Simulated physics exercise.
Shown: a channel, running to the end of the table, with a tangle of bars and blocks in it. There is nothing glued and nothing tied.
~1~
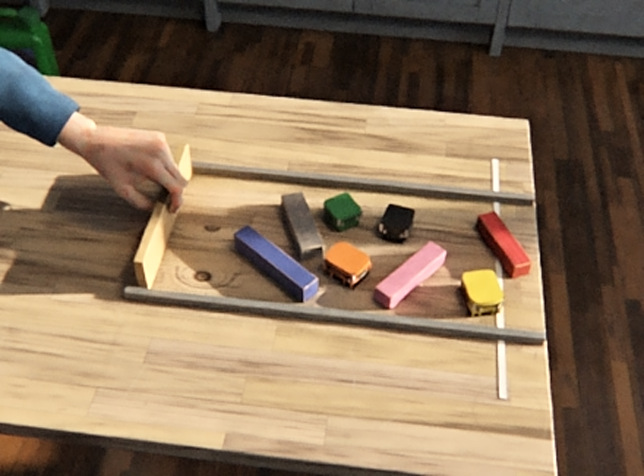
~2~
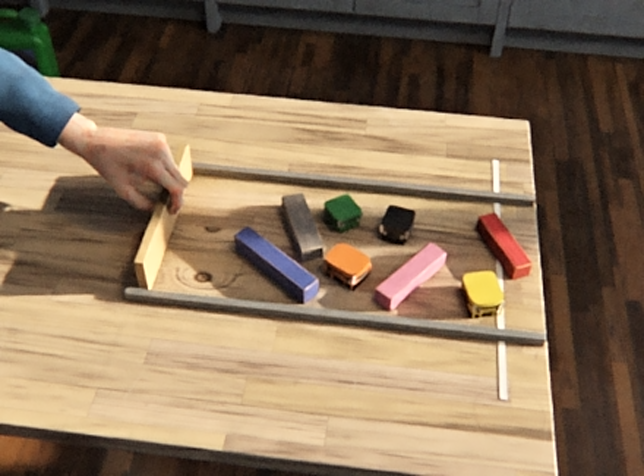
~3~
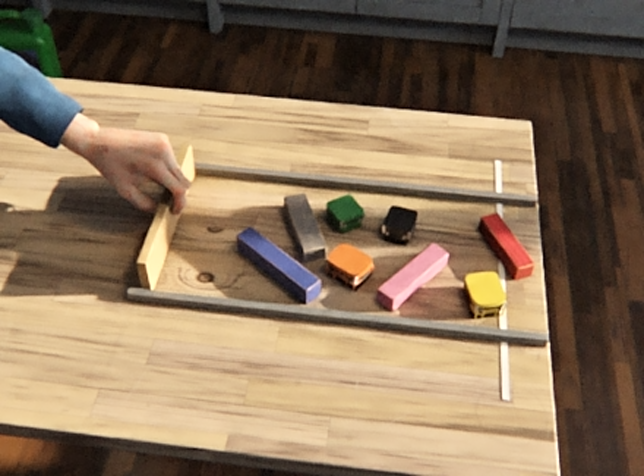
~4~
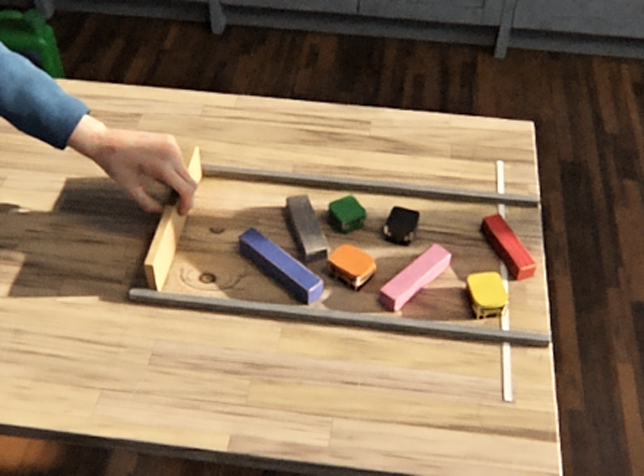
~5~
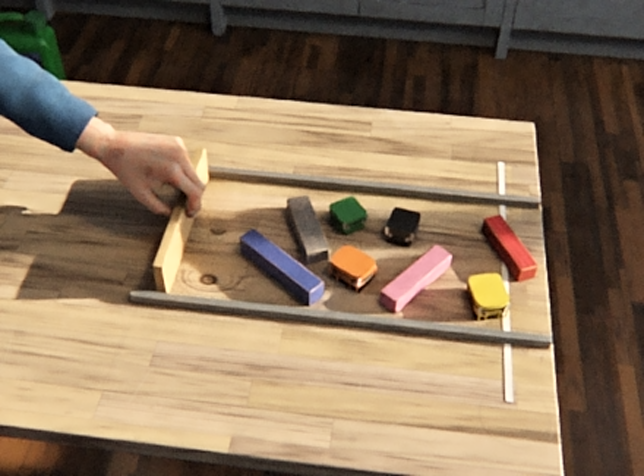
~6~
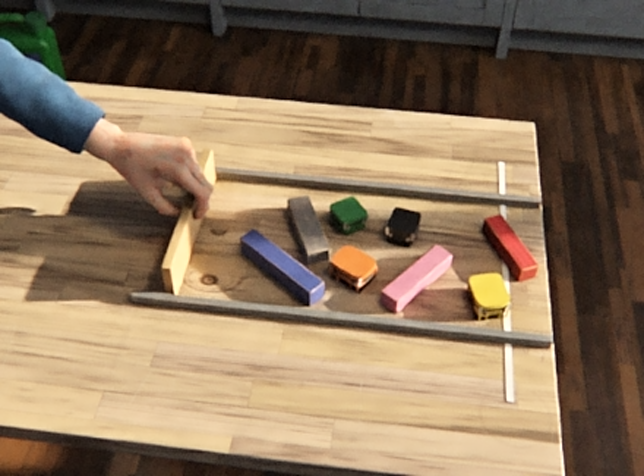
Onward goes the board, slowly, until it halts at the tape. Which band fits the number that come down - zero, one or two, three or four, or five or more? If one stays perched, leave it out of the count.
The band that fits is three or four.
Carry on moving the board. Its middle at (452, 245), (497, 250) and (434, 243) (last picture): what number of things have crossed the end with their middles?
0; 4; 0.
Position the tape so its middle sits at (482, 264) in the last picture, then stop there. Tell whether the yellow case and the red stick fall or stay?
Result - yellow case is gone, red stick is gone.
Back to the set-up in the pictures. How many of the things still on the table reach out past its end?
I make it 3.
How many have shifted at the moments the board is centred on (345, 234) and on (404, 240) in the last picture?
At the first spot 6, then 7.
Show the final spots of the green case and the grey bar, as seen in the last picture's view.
Okay, so first (543, 218), and next (532, 243).
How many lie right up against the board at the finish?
2 of them.
Soon after, none off yet; red stick at rest near (510, 247); yellow case at rest near (488, 297); pink bar at rest near (417, 278).
After that, none off yet; red stick at rest near (510, 247); yellow case moving near (496, 301); pink bar displaced a little near (466, 289).
In the end, the number that fall off is three or four; gone, black case, pink bar, yellow case and red stick.
